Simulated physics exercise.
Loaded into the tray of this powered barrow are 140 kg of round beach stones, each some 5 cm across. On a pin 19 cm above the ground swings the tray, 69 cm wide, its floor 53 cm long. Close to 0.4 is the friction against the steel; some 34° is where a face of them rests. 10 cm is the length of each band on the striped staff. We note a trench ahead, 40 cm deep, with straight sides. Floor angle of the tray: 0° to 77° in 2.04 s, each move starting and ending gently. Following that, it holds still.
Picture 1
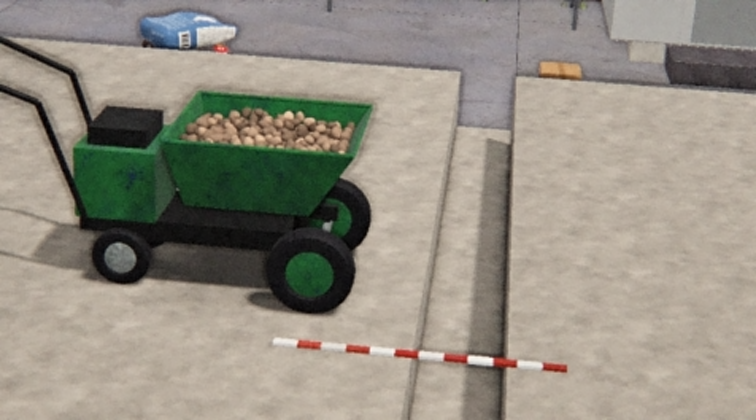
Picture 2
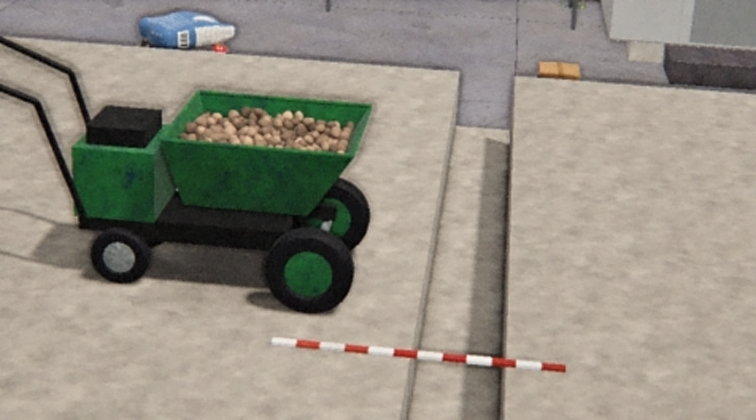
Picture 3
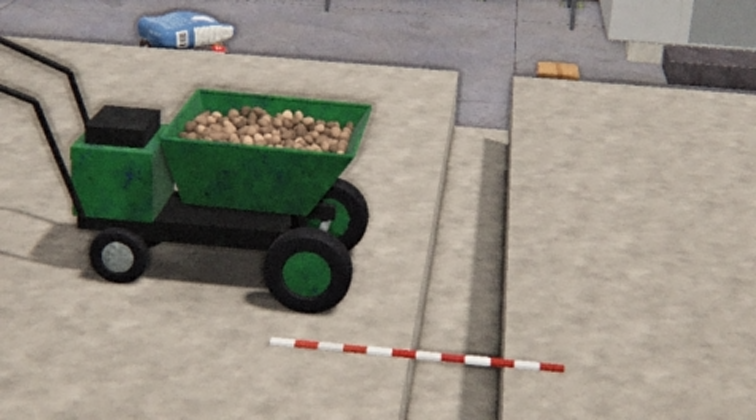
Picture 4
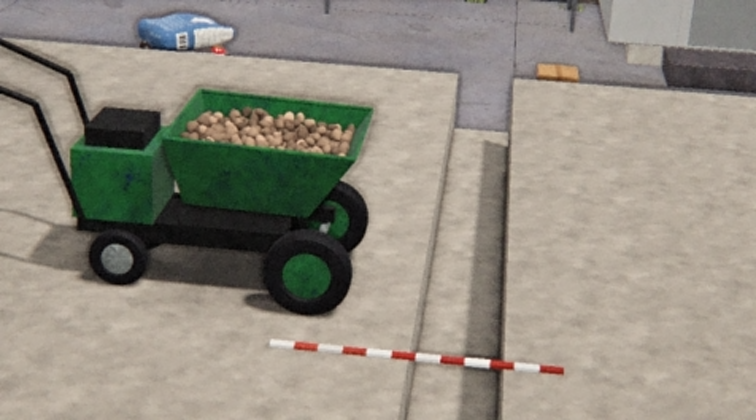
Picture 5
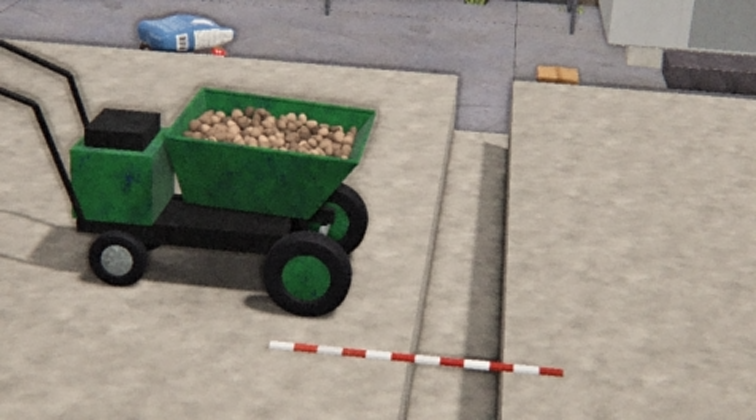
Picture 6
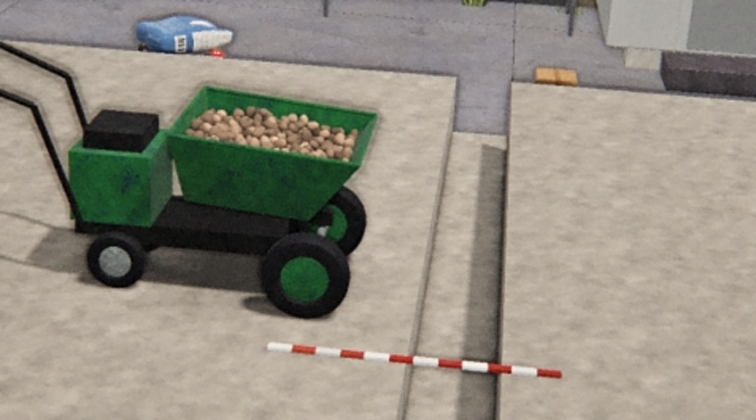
A green powered barrow loaded with round brown stones stood on a pale slab beside a narrow trench, and after staying level at first, its tray tilted slightly forward to the right.
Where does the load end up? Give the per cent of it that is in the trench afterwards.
Some 91 per cent of it.
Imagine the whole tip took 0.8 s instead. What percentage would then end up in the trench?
Near 75 per cent.
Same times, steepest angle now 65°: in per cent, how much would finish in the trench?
The trench would hold about 80% of it.
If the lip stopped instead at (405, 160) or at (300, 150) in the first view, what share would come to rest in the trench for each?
Roughly 35 in a hundred from the first, 95 in a hundred from the second.
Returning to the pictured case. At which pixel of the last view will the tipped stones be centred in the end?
Their middle is at about (466, 362).
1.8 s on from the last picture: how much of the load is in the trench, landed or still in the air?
About 60%.
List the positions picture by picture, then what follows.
The tray is at 0°, its lip at (354, 157); the top of the load is at (250, 125), in the first frame.
The tray is at 0°, its lip at (353, 157); the top of the load is at (250, 125), in the second frame.
The tray is at 1°, its lip at (353, 157); the top of the load is at (244, 124), in the third frame.
Lip at (355, 160), floor tilted 2°, highest stones at (245, 124), in the fourth frame.
Lip at (358, 163), floor tilted 3°, highest stones at (235, 121), in the fifth frame.
Lip at (360, 166), floor tilted 5°, highest stones at (237, 120), in the sixth frame.
Then, 1.2 s after the last picture the floor is at 65°, 96 % in the tray, 4 % in the trench; the foremost stones are at (474, 283).
Then, 1.8 s after the last picture the floor is at 77°, 29 % in the tray, 62 % in the trench, 9 % past the trench; the foremost stones are at (613, 313).
Then, 2.2 s after the last picture the floor is at 77°, 10 % in the tray, 81 % in the trench, 9 % past the trench; the foremost stones are at (650, 314).
Then, 4.1 s after the last picture the floor is at 77°, 0 % in the tray, 91 % in the trench, 9 % past the trench; the foremost stones are at (655, 315).
